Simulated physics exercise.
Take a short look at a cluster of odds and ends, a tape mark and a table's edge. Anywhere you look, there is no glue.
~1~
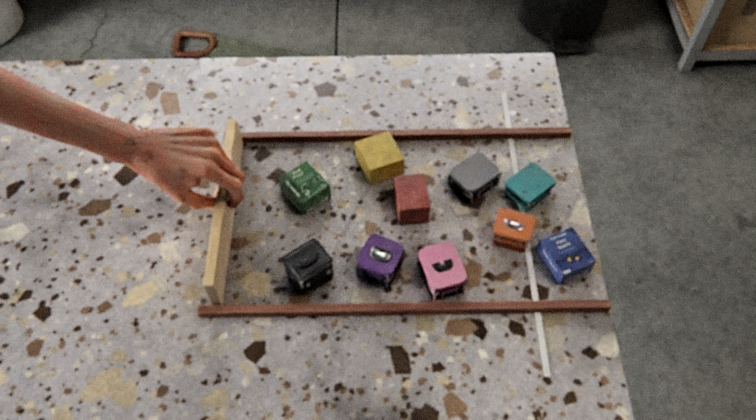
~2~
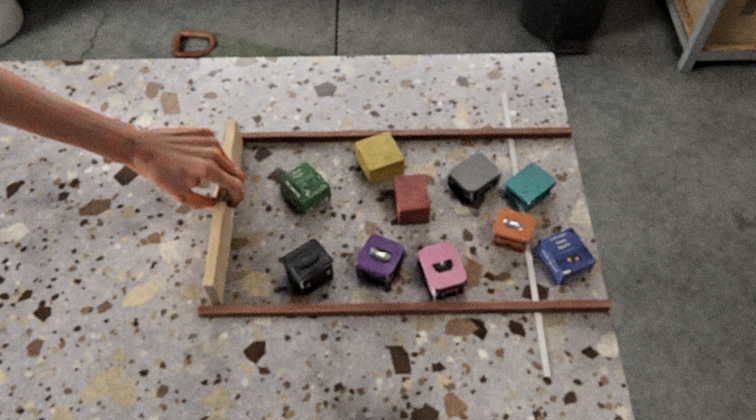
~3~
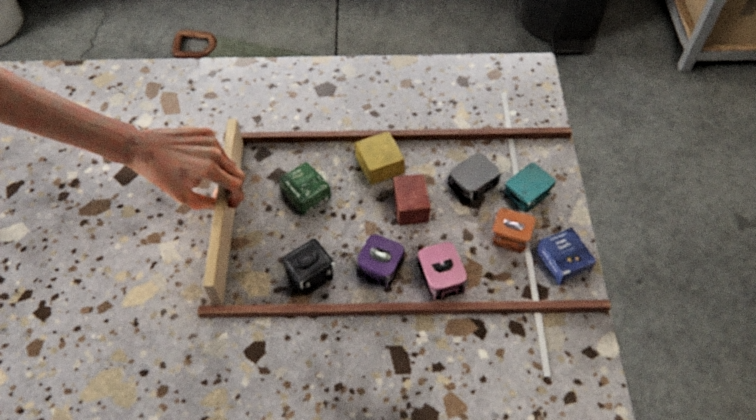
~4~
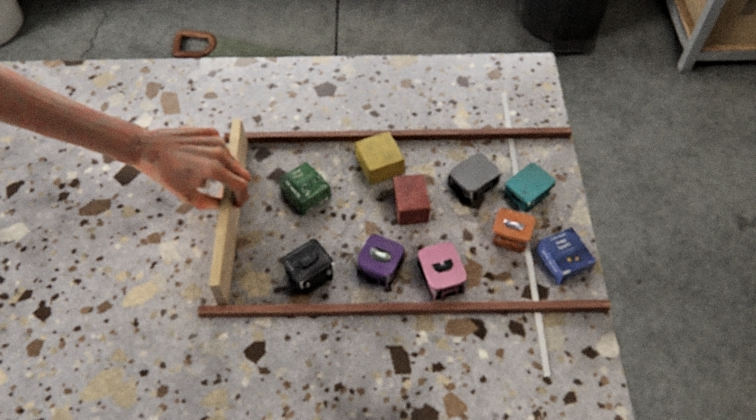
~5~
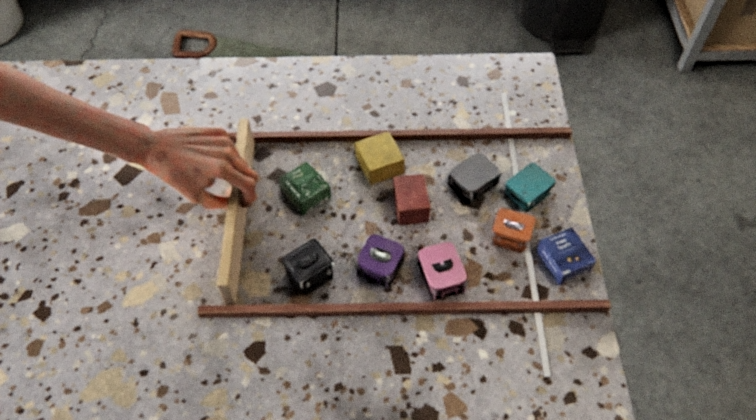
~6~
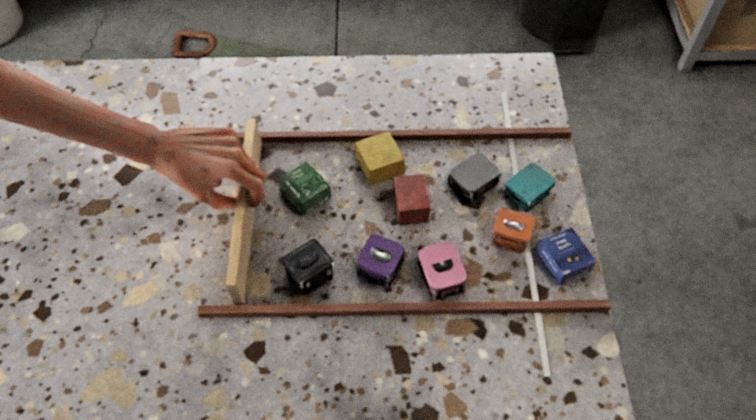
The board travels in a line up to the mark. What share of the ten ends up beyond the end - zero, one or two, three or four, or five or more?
What ends up beyond the end is three or four of them.
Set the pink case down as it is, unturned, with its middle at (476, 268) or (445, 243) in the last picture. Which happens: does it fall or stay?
One place after the other: It keeps its spot; it ends up falling.
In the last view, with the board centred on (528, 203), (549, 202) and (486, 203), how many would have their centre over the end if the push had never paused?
Going through the three places, I get 3, 6 and 0.
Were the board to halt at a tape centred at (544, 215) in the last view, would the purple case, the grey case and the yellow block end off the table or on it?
The purple case is still there; as for the grey case, it is no longer there; and the yellow block is still there.
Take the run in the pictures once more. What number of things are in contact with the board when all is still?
The figure is 4.
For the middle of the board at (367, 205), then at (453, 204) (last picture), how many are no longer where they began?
At the first spot the count is 6, and at the second it is 10.
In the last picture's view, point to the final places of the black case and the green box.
The black case at (555, 276), the green box at (539, 196).
A little later, none off yet; blue box at rest near (566, 256); turquoise case at rest near (529, 188); orange case at rest near (513, 230).
When it is over, the number that fall off is three or four; down, orange case, turquoise case and blue box.
